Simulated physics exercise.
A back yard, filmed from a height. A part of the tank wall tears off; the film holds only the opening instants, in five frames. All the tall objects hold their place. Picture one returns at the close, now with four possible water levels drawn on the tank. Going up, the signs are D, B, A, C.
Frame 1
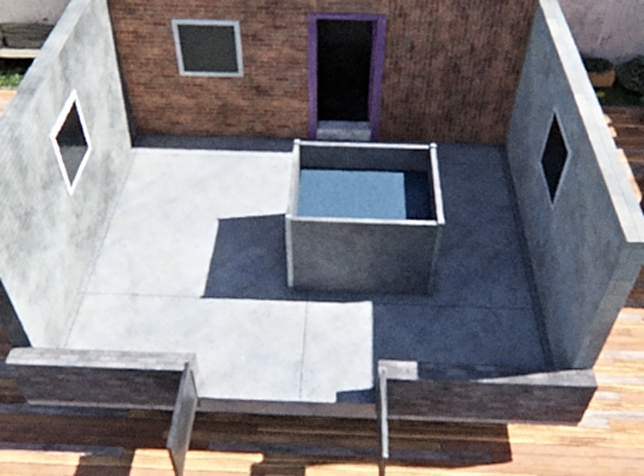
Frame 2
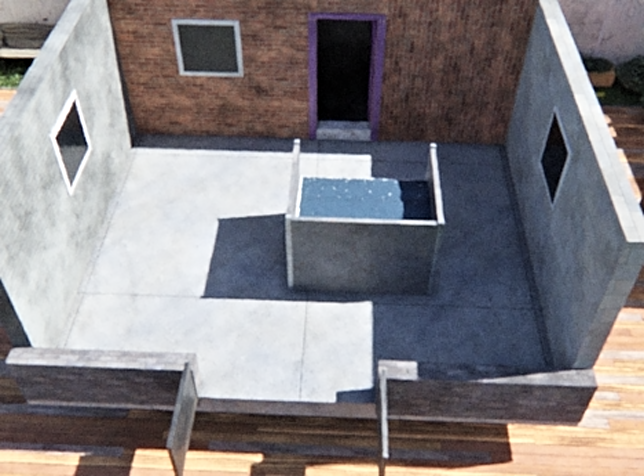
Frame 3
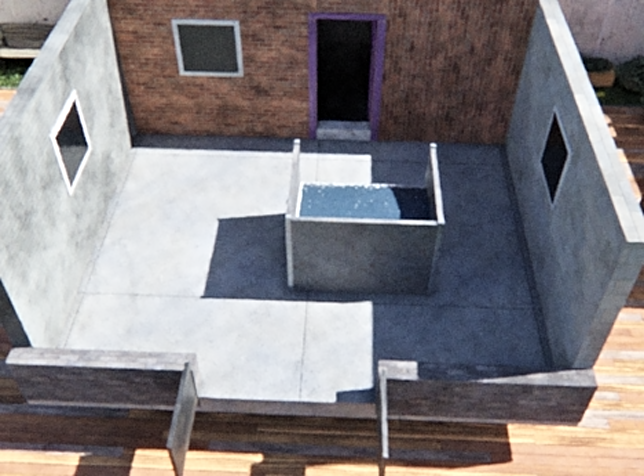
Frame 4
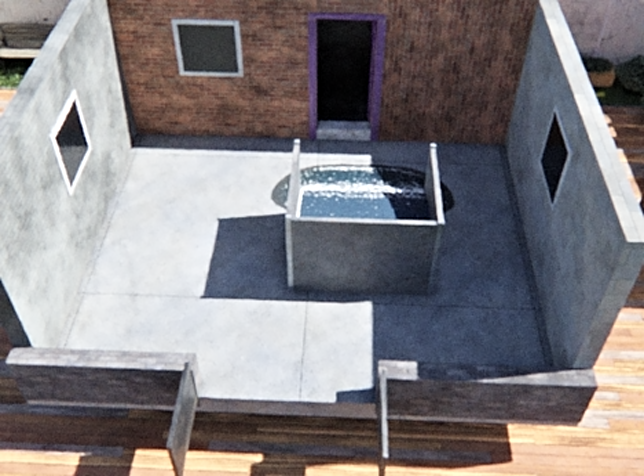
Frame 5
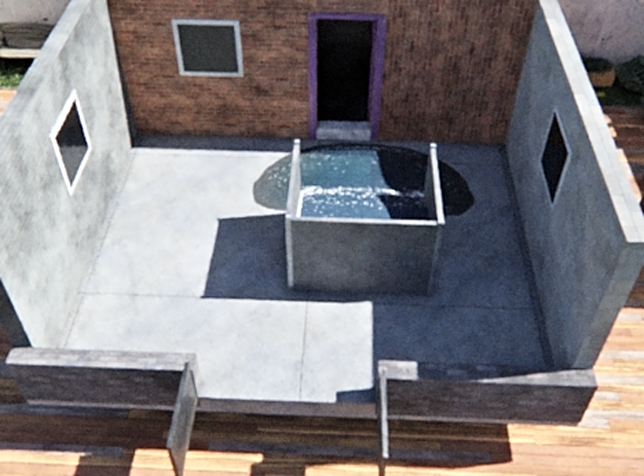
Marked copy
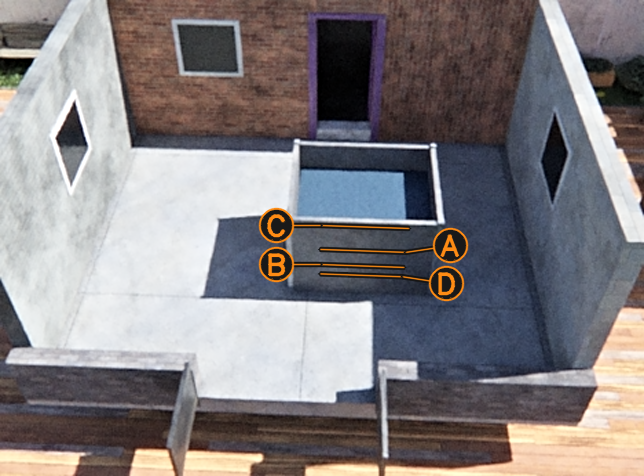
Water poured out the back of a square tank in a walled yard once its rear side was gone, spreading across the ground to the left and right in front of the purple doorway.
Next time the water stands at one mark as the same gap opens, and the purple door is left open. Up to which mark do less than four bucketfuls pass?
Use mark D.
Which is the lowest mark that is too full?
The answer is B.
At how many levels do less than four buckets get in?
One.
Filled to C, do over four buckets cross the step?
Yes, it does.
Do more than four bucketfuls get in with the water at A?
Yes, that goes wrong.
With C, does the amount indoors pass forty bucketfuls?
Yes, it does.
On the marked copy, A at (363, 250); B at (362, 265); C at (364, 226); D at (361, 275); from the bottom up D, B, A, C.
For mark A, dozens of bucketfuls pour in.
For mark B, about 10 bucketfuls get in.
For mark C, dozens of bucketfuls pour in.
For mark D, a bucket or two gets in.
